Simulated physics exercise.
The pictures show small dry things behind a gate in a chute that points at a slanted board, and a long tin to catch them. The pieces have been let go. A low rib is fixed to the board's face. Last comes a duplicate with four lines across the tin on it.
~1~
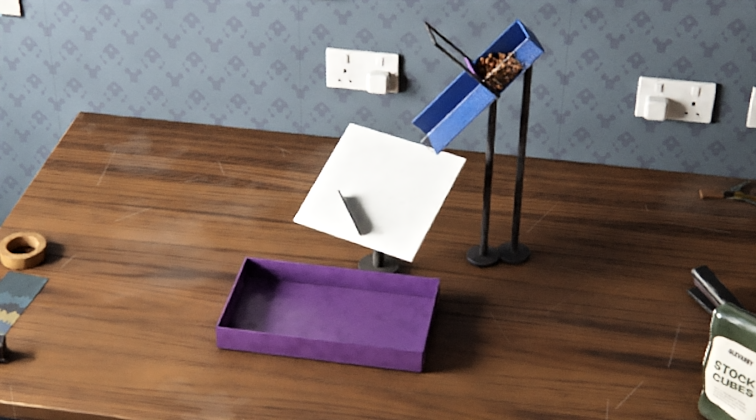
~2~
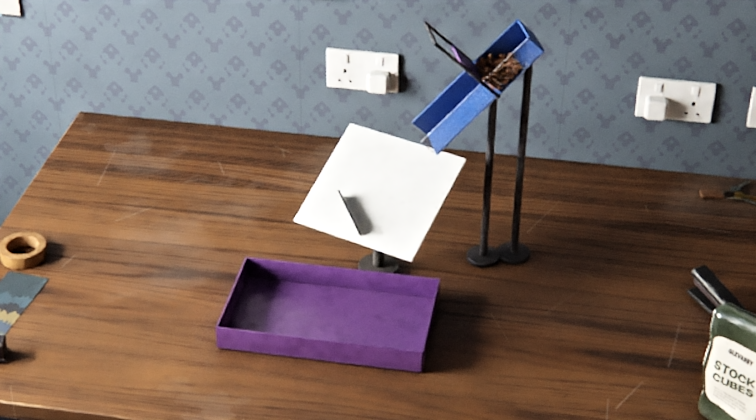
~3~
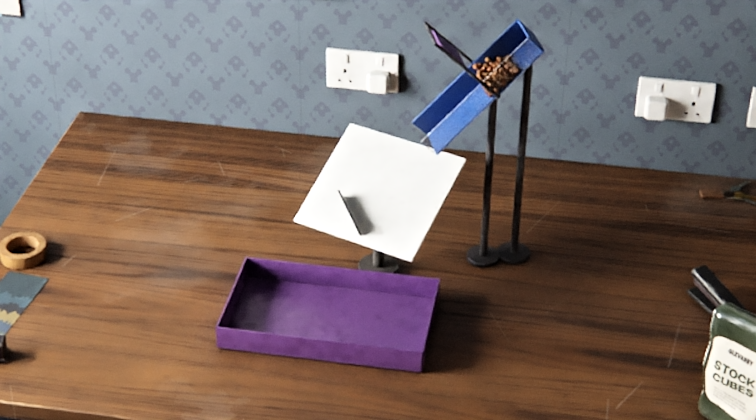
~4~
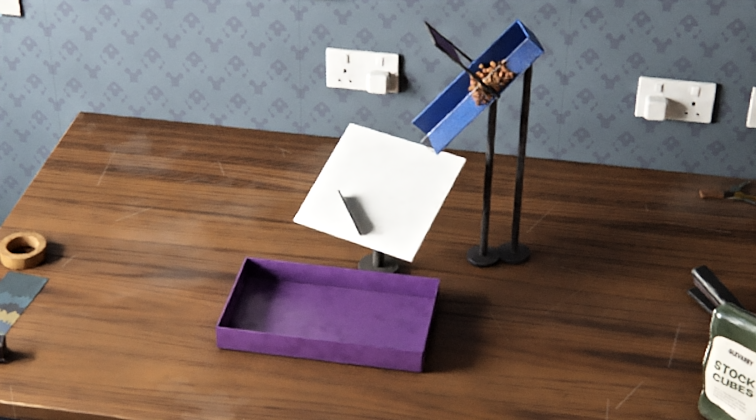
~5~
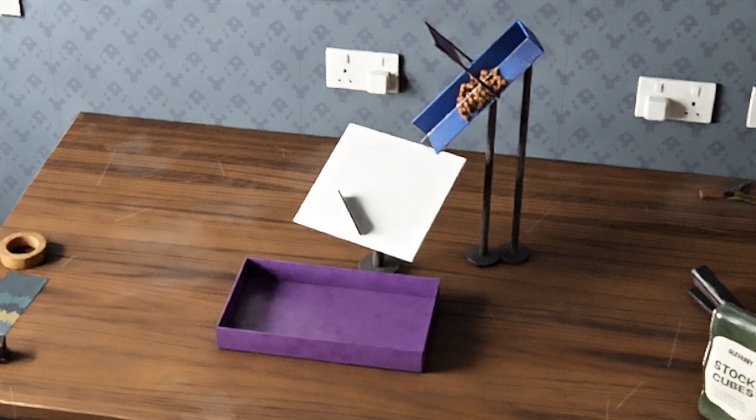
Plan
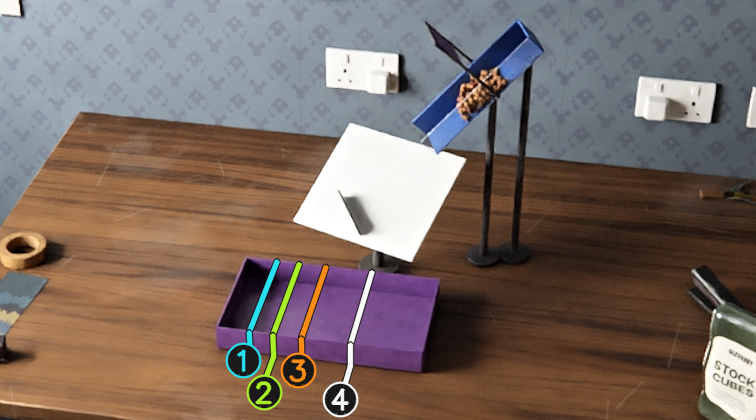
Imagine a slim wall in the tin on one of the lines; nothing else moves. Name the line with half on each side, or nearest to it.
Line 4 does it best.
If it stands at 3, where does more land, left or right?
The right side.
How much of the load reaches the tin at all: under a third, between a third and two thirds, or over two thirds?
Over two thirds.
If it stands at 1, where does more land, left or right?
More lands on the right.
On the marked copy, line 1 crosses the front rim at (249, 331); line 2 crosses the front rim at (273, 334); line 3 crosses the front rim at (301, 337); line 4 crosses the front rim at (350, 343).
If 1 is chosen, of what is caught, just a few on the left of the divider, almost all on the right.
If 2 is chosen, of what is caught, about a tenth on the left of the divider, almost all on the right.
If 3 is chosen, of what is caught, about a tenth on the left of the divider, the larger part on the right.
If 4 is chosen, of what is caught, roughly half on the left of the divider, roughly half on the right.
